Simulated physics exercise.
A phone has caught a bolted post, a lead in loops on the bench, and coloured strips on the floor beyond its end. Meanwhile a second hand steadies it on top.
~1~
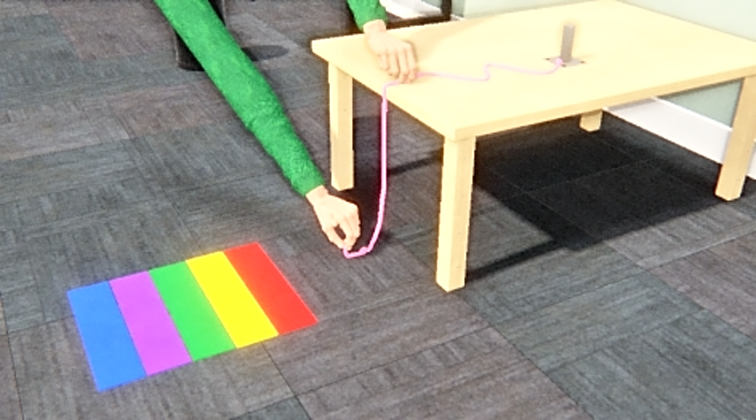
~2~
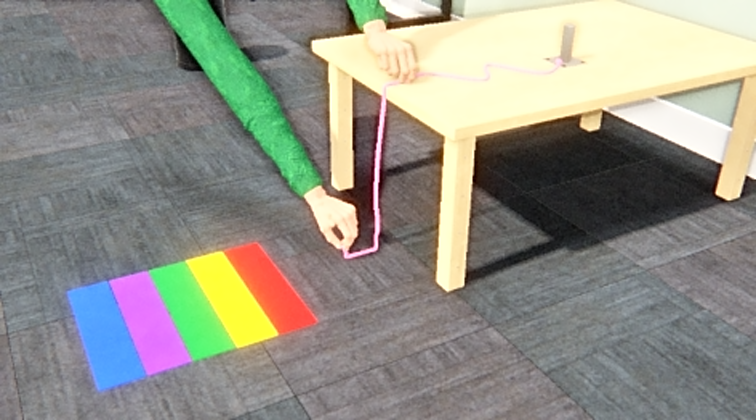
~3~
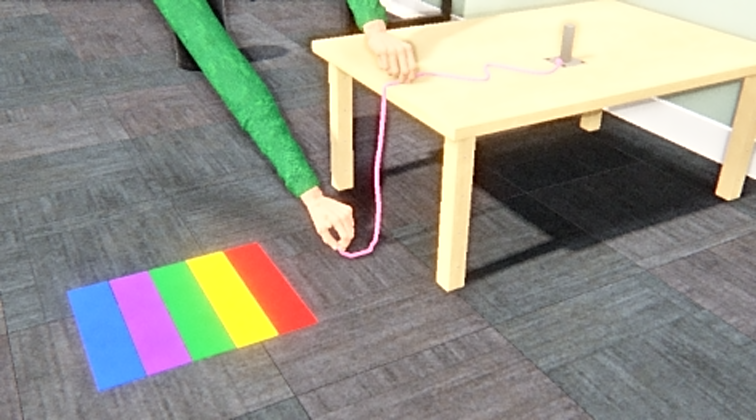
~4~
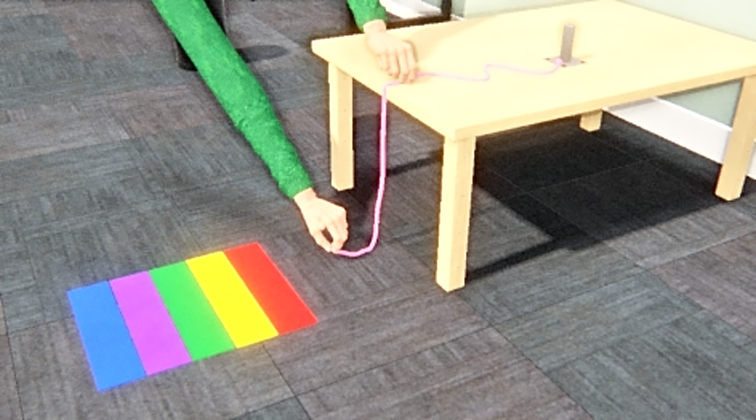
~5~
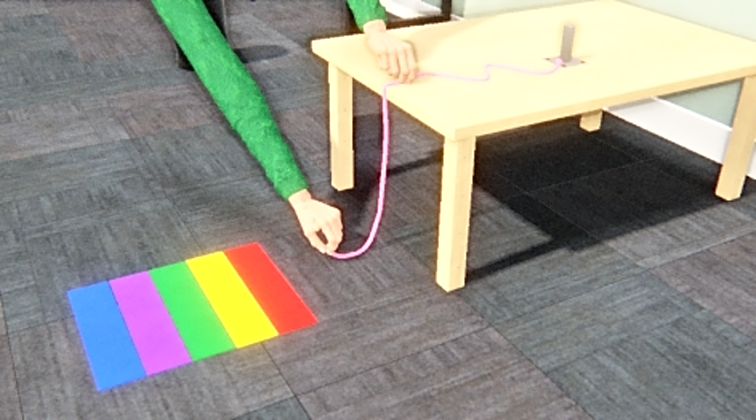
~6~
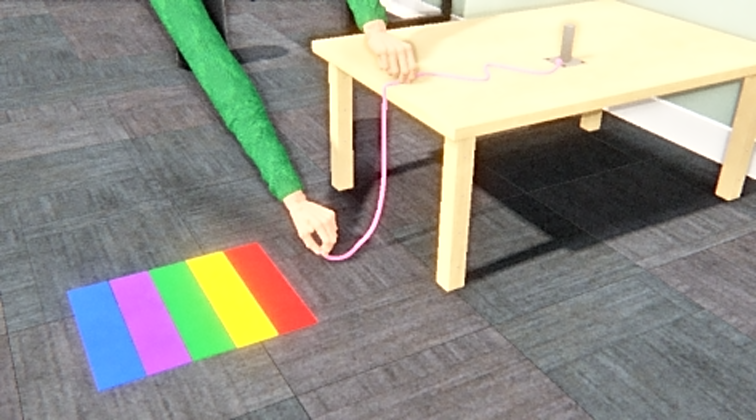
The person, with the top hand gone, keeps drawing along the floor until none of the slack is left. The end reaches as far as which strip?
As far as the purple strip.
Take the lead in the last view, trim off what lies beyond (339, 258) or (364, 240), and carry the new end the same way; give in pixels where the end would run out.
In turn, (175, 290) for the first and (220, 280) for the second.
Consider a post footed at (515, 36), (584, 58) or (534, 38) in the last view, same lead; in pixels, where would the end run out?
It works out at around (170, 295), (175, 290) and (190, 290) for the three tries.
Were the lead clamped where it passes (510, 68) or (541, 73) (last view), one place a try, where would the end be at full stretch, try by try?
Near (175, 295) and (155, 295).
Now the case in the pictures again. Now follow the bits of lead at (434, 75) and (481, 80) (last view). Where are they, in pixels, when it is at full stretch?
At (382, 97), then (424, 82).
Soon after, end near (204, 284); over green.
Then, end near (166, 295); over green.
At full stretch, end near (143, 301); over purple. It gets as far as the purple strip.
